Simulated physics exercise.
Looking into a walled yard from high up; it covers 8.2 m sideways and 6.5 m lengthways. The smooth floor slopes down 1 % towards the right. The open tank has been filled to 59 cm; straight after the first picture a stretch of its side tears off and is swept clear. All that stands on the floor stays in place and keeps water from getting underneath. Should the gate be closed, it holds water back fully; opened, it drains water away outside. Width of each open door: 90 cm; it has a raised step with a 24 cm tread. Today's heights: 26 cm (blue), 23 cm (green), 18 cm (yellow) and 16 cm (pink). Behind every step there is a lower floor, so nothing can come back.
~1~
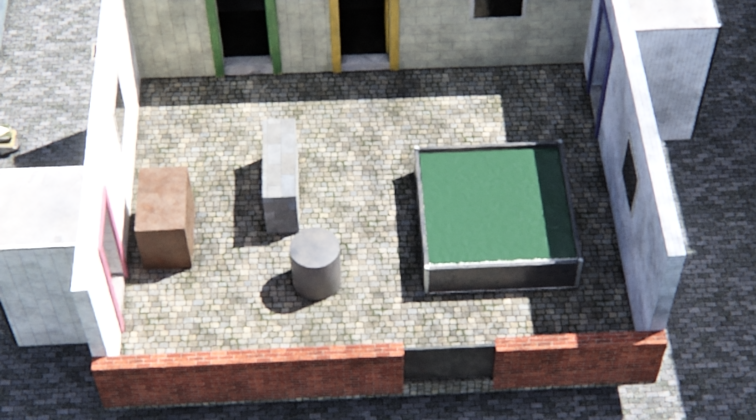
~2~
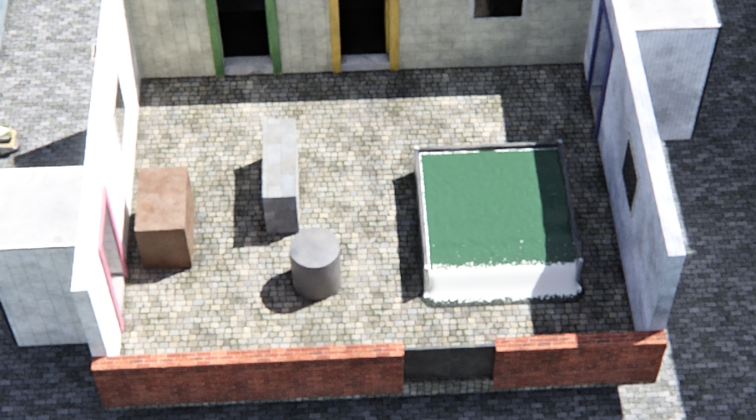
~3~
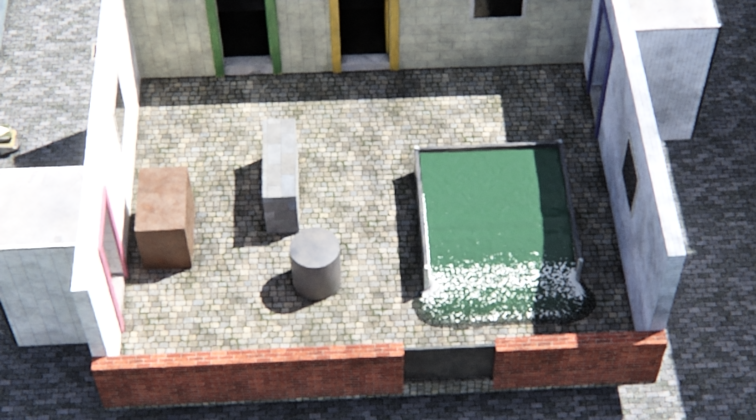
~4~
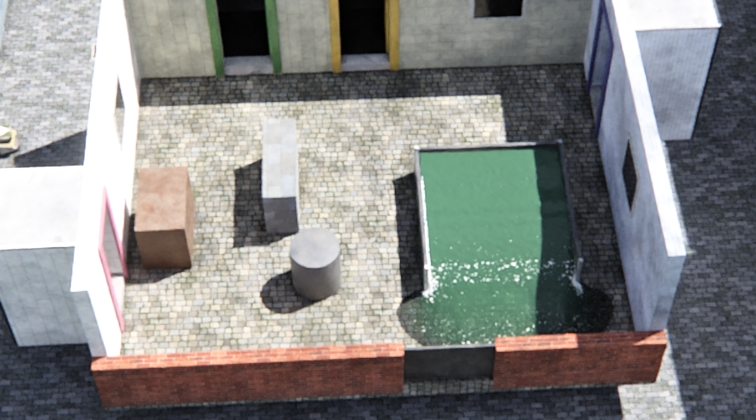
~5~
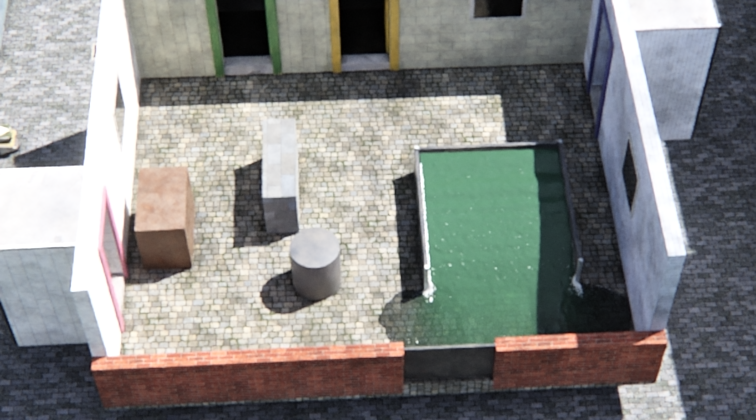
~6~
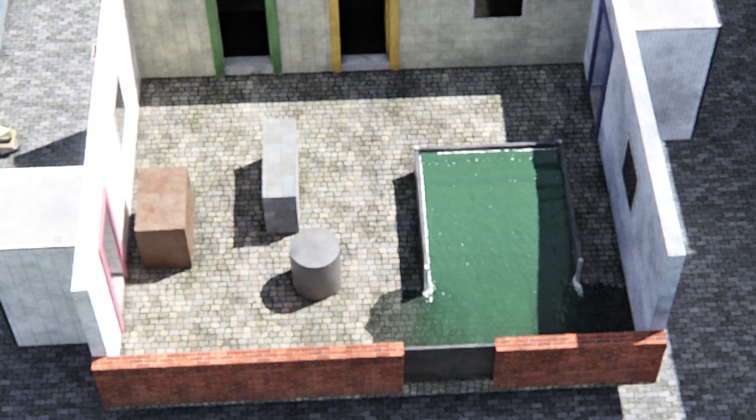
In a walled yard with a brown block, a grey block and a grey cylinder, the front side of an open tank gives way, and green water pours out in white froth, spreading across the paving to the low brick wall.
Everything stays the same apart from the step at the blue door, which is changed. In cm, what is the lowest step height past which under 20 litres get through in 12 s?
Close to 6.5 cm is just enough.
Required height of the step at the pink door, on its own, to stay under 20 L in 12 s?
About 15 cm at pink.
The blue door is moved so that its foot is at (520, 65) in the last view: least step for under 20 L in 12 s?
You'd want it roughly 14.5 cm high.
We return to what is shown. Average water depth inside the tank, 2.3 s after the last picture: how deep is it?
Around 17 centimetres.
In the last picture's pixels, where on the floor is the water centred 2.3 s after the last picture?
(483, 294).
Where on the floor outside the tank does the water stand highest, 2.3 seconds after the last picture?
Look close to (635, 361).
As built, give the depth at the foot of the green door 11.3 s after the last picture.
It comes to about 7.5 centimetres deep.
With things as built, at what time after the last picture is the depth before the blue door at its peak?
I'd say near 3.0 seconds.
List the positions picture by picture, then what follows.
In the first frame, still water, 59 cm deep, in the open tank at (496, 206); the blue door at (600, 75) is dry.
In the second frame, water pours out at (502, 280) and has run 0.2 m, to (432, 302); about 8 cm deep outside, 59 cm at the back.
In the third frame, the front is at (445, 324), 0.7 m from the gap at (502, 281); 1.6 m2 of floor is wet, 59 cm left at the back.
In the fourth frame, water pours out at (502, 282) and has run 1.1 m, to a hidden place; about 9 cm deep outside, 59 cm at the back.
In the fifth frame, the front is at a hidden place, 1.5 m from the gap at (502, 282); 4.7 m2 of floor is wet, 59 cm left at the back.
In the sixth frame, the gap is at (502, 282), the front 1.6 m out at a hidden place; the back of the open tank holds 55 cm; 3.9 m in a straight line remain to the blue door at (600, 75).
Then, 0.7 s after the last picture water covers 15 % of the floor, deepest (50 cm) near (635, 361); it has not reached the blue door.
Then, 2.3 s after the last picture water covers 35 % of the floor, deepest (40 cm) near (635, 361); it has not reached the blue door.
Then, 11.3 s after the last picture water covers 100 % of the floor, deepest (10 cm) near (635, 361); 8 cm at the blue door, 0 litres in over its 26 cm step.
At the blue door as built, the water peaked near 12 cm, 3.1 s after the last picture.
With a step of 6 cm, 26 litres would have come in within the 12 s; with 8 cm, 9 litres. So under 20 litres takes about 6.5 cm.
